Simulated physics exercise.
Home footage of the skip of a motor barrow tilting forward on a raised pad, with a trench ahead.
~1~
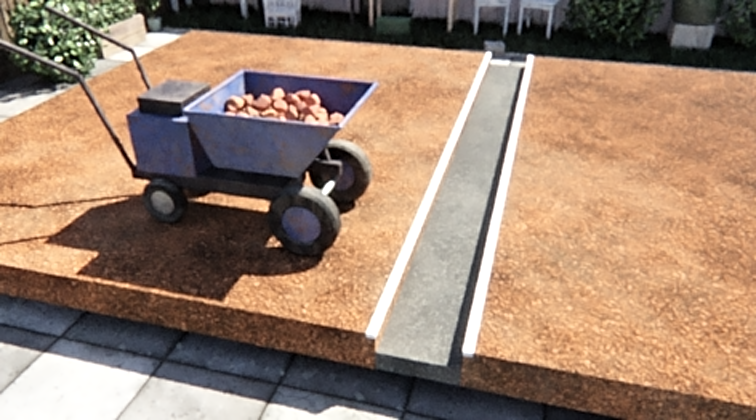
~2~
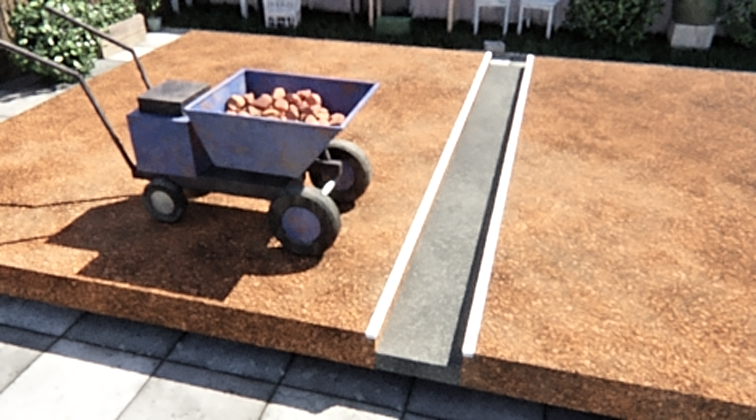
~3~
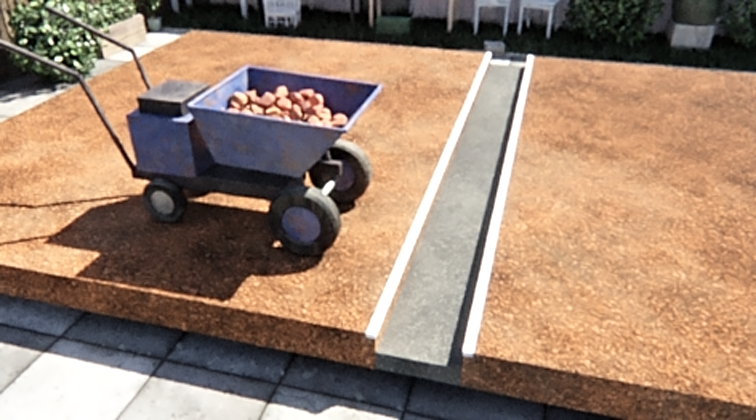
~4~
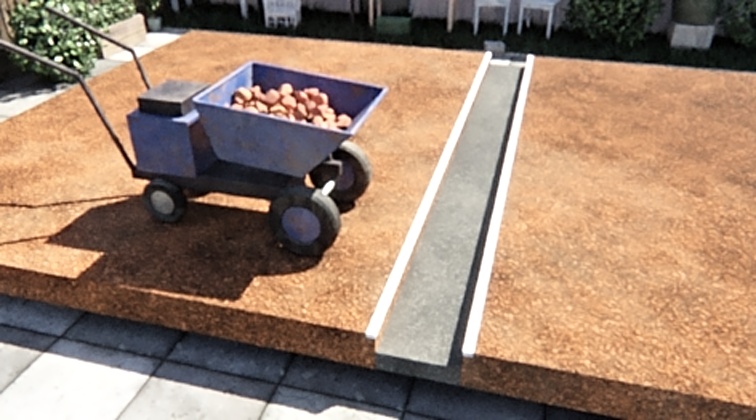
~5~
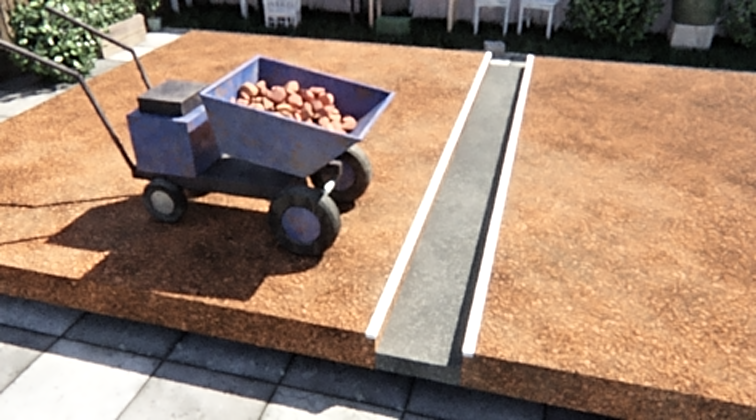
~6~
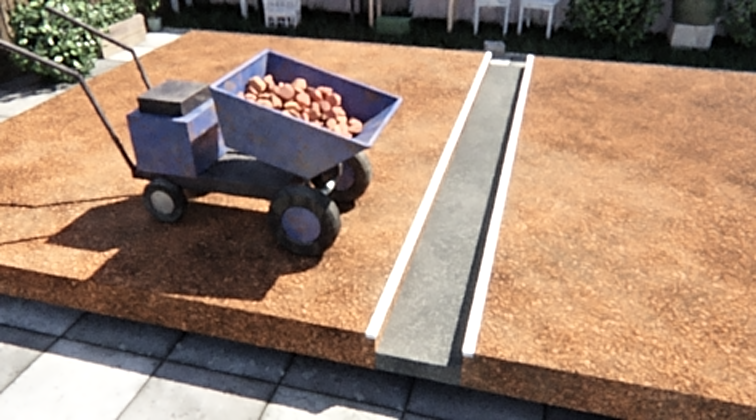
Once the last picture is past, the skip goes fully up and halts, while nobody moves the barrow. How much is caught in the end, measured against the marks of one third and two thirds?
Watching it, what goes in is in excess of two thirds of the load.
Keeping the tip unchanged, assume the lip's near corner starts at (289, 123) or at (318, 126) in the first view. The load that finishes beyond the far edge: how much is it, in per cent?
Roughly 0 per cent at the first spot and 0 per cent at the second.
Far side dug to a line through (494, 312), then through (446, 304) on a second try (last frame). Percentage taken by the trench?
Close to 90 per cent in the first, close to 50 per cent in the second.
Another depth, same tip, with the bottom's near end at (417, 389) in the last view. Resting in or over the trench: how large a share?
100 %.
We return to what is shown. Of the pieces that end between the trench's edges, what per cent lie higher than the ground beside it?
25 %.
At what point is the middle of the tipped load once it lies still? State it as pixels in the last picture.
About (452, 248).
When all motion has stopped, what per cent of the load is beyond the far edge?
About 0 %.
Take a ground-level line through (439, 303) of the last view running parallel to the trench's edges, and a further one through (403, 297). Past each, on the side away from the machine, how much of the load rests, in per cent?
Roughly 30 and 80 %.
Soon after the last picture, skip tipped steeply; all in the skip.
A little later, skip tipped right over; most in the skip; about a quarter in or heaped over the trench.
Later still, skip tipped right over; about a quarter in the skip; most in or heaped over the trench; a stray few beyond it.
At rest, skip tipped right over; about a quarter in the skip; most in or heaped over the trench; a stray few beyond it.
